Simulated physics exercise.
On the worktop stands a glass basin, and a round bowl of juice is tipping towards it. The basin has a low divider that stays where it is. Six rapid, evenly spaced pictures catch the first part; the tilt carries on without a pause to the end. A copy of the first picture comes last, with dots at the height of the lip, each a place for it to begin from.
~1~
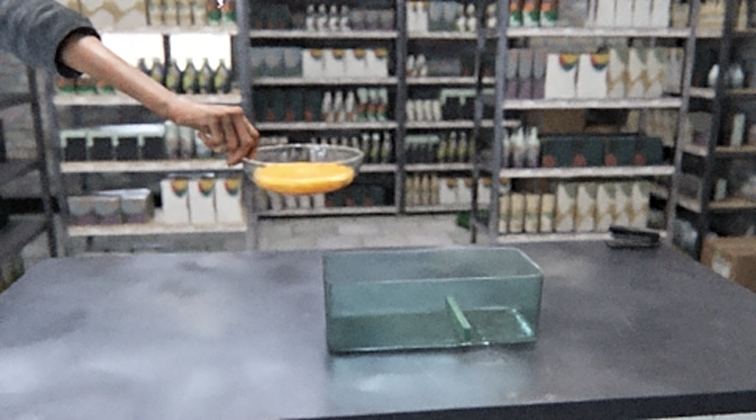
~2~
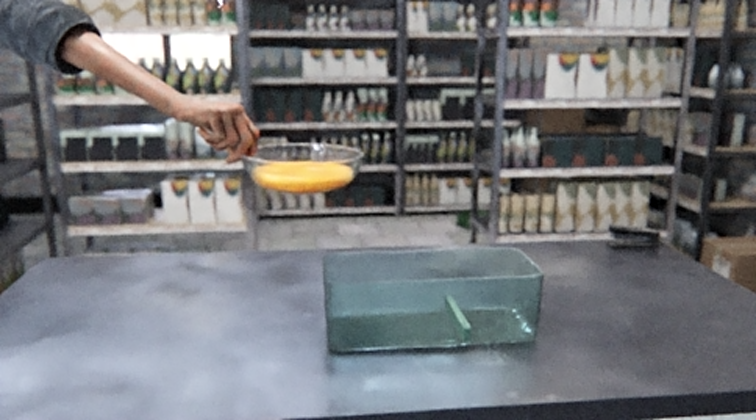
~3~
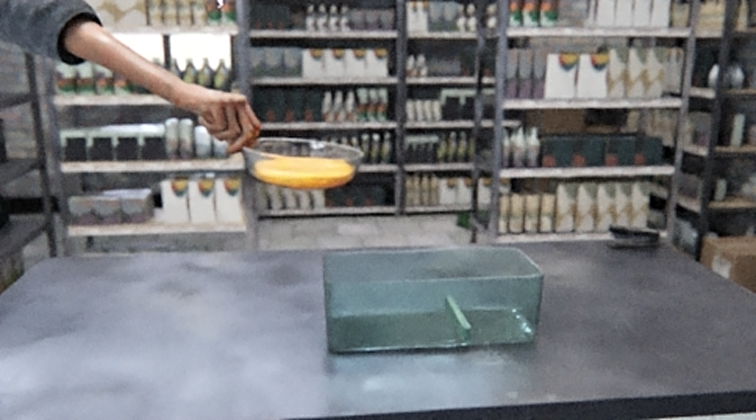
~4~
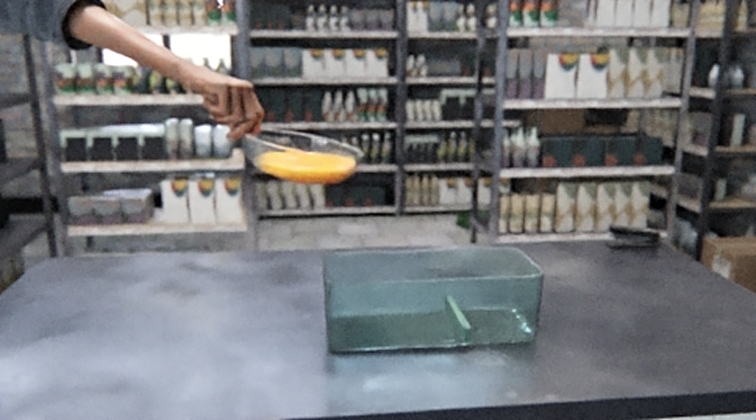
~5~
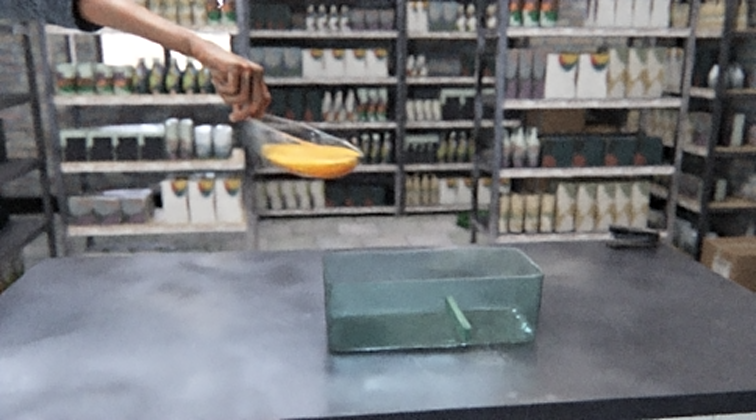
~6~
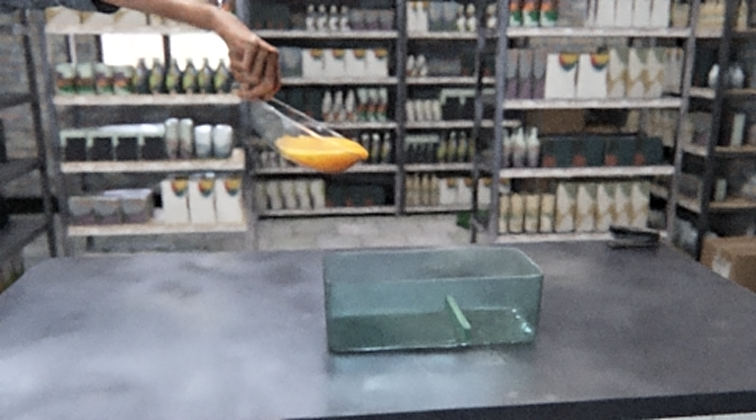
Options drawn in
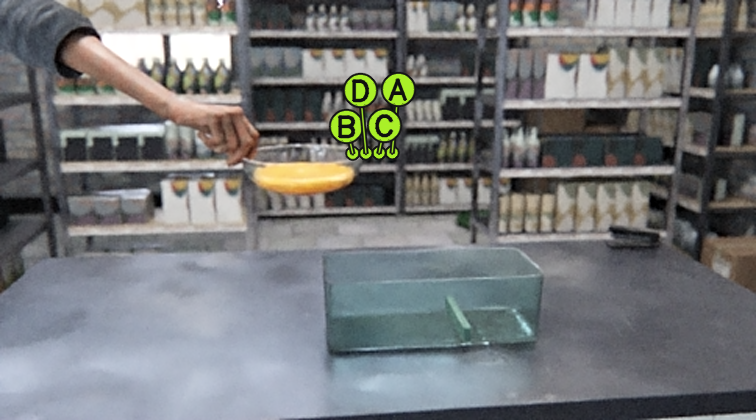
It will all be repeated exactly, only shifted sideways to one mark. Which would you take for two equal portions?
Use place A.
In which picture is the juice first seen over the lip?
In picture 6.
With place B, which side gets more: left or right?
The left side.
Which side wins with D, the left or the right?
The left side.
On the marked copy, A at (392, 152); B at (352, 153); C at (379, 152); D at (365, 153).
With A, about 48 % ends left of the wall and 50 % right of it; 3 % is lost outside.
With B, about 79 % ends left of the wall and 19 % right of it.
With C, about 84 % ends left of the wall and 13 % right of it.
With D, about 82 % ends left of the wall and 17 % right of it.
